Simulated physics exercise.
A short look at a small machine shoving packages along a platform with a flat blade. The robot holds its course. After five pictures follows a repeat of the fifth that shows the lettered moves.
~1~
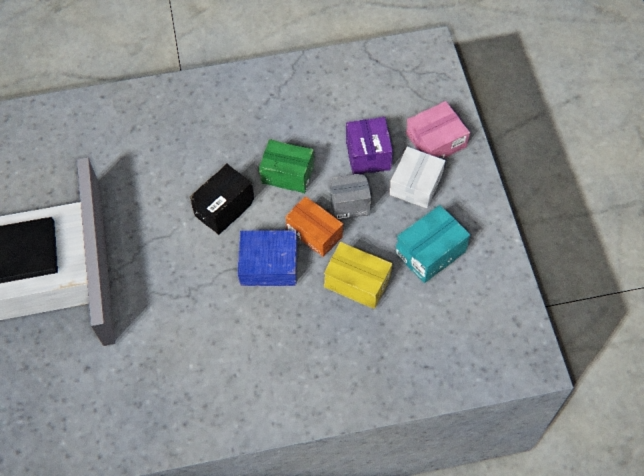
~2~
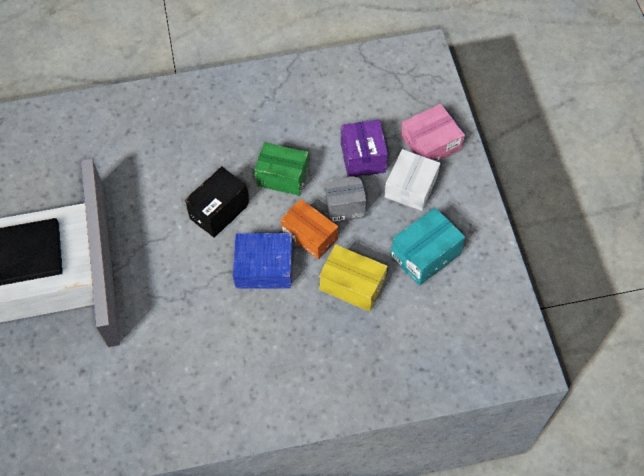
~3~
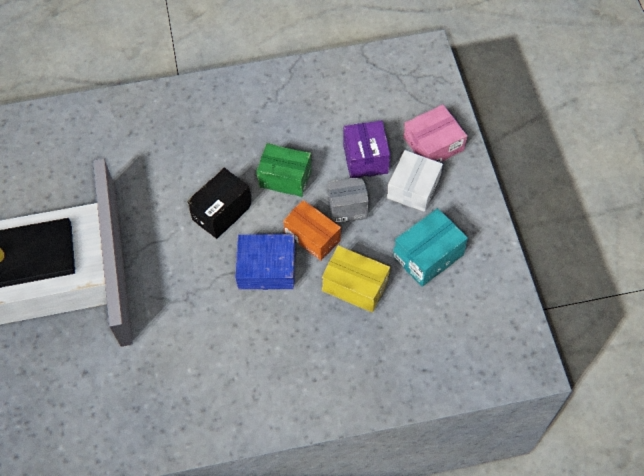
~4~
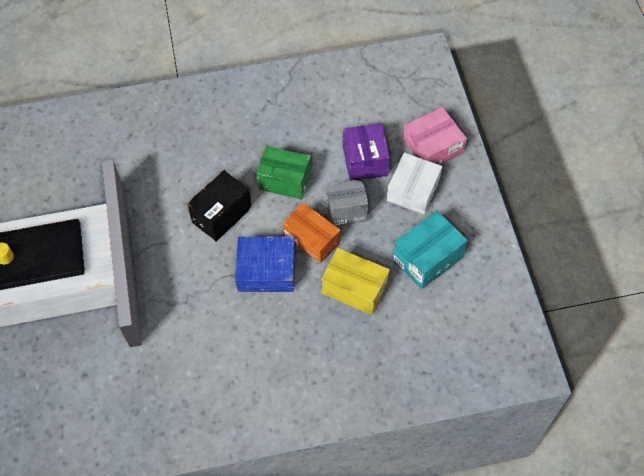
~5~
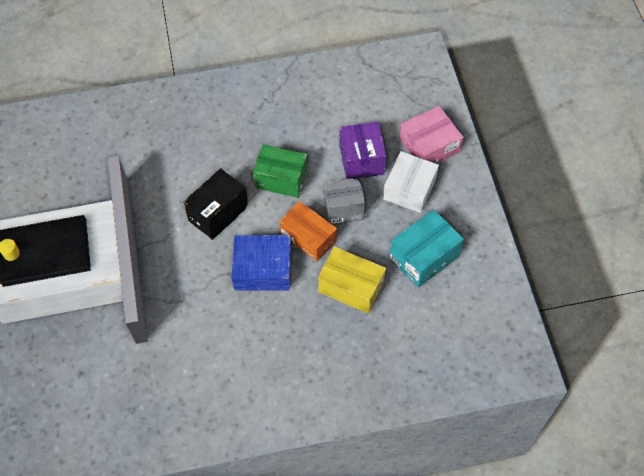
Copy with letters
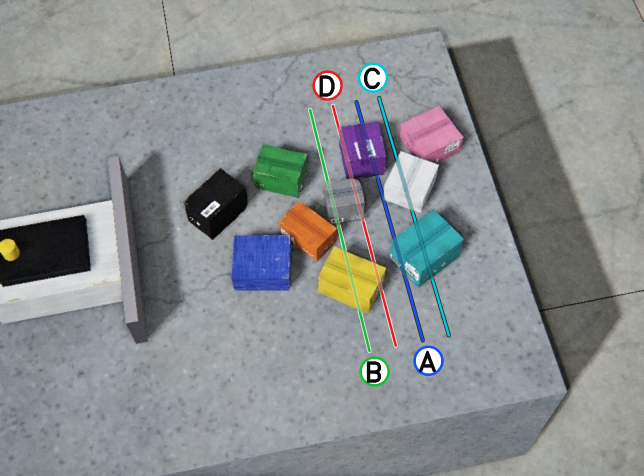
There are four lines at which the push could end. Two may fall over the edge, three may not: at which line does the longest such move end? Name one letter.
The farthest such stop is C.
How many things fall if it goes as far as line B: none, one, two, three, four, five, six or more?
In all, none.
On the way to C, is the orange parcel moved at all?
Yes.
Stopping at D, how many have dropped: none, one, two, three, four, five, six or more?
The count is none.
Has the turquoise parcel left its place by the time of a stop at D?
Yes.
On the marked copy, A at (387, 212); B at (338, 222); C at (411, 208); D at (362, 217).
Following C. Soon after the start, robot (157, 229); green box (288, 166); blue crate (270, 261).
Later, robot (262, 210); white parcel (417, 177); turquoise parcel (438, 248).
In the end, robot (342, 195); pink parcel over the edge; white parcel (485, 158); one fallen.
As for the rest, A is within the limit but short; B is within the limit but short; D is within the limit but short.
